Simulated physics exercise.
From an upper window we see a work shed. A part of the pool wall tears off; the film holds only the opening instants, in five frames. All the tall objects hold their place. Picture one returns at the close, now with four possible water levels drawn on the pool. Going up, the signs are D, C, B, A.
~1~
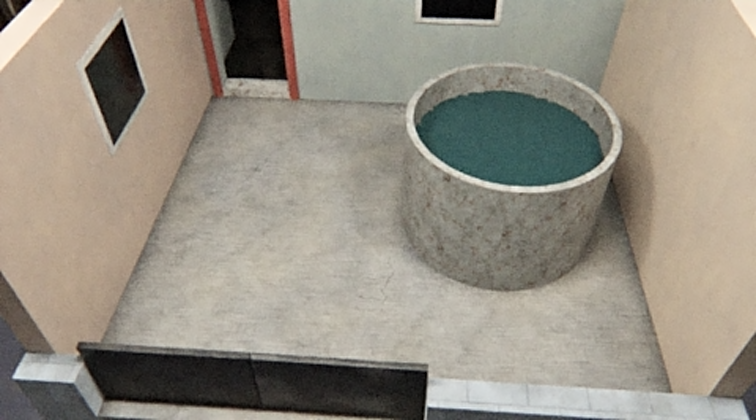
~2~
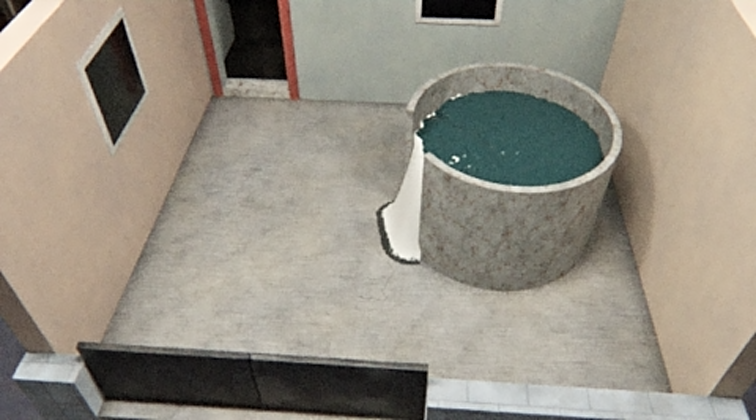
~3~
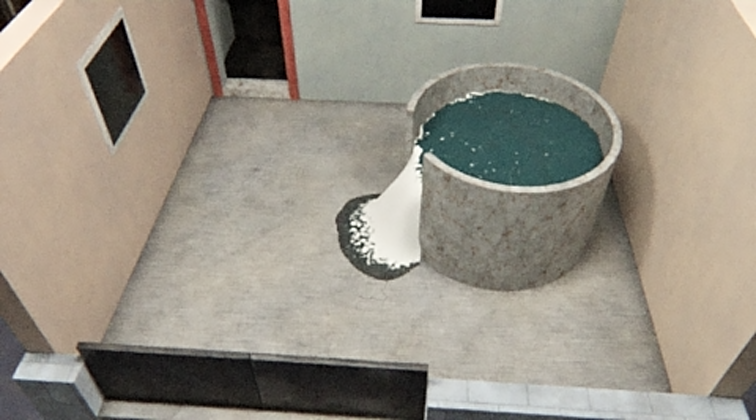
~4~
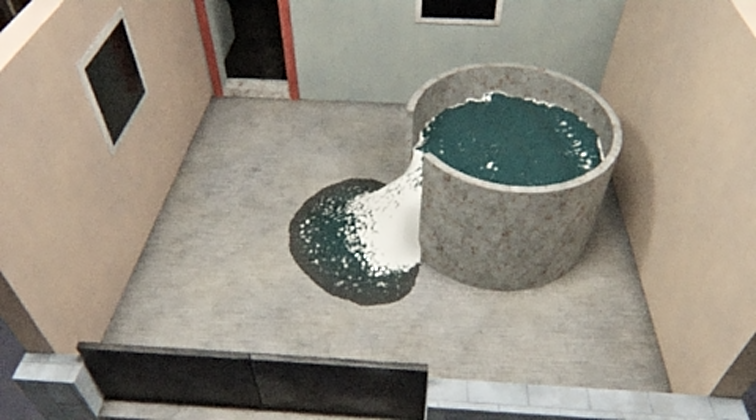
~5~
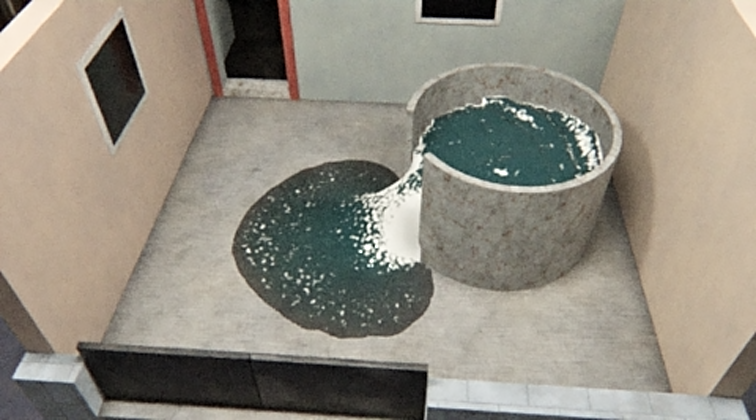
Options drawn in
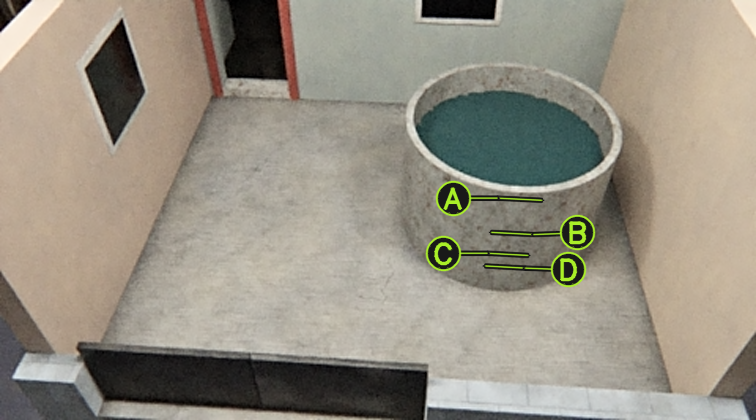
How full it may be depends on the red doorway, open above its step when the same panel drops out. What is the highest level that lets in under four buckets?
C is the one.
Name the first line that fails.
It is B.
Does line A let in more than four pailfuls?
Yes, that goes wrong.
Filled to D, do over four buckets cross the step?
No, that is safe.
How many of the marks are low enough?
Two.
In lime, A at (519, 199); B at (512, 233); C at (507, 254); D at (505, 267); from the bottom up D, C, B, A.
With A, dozens of bucketfuls pour in.
With B, about 10 bucketfuls get in.
With C, a bucket or two gets in.
With D, nothing gets over.
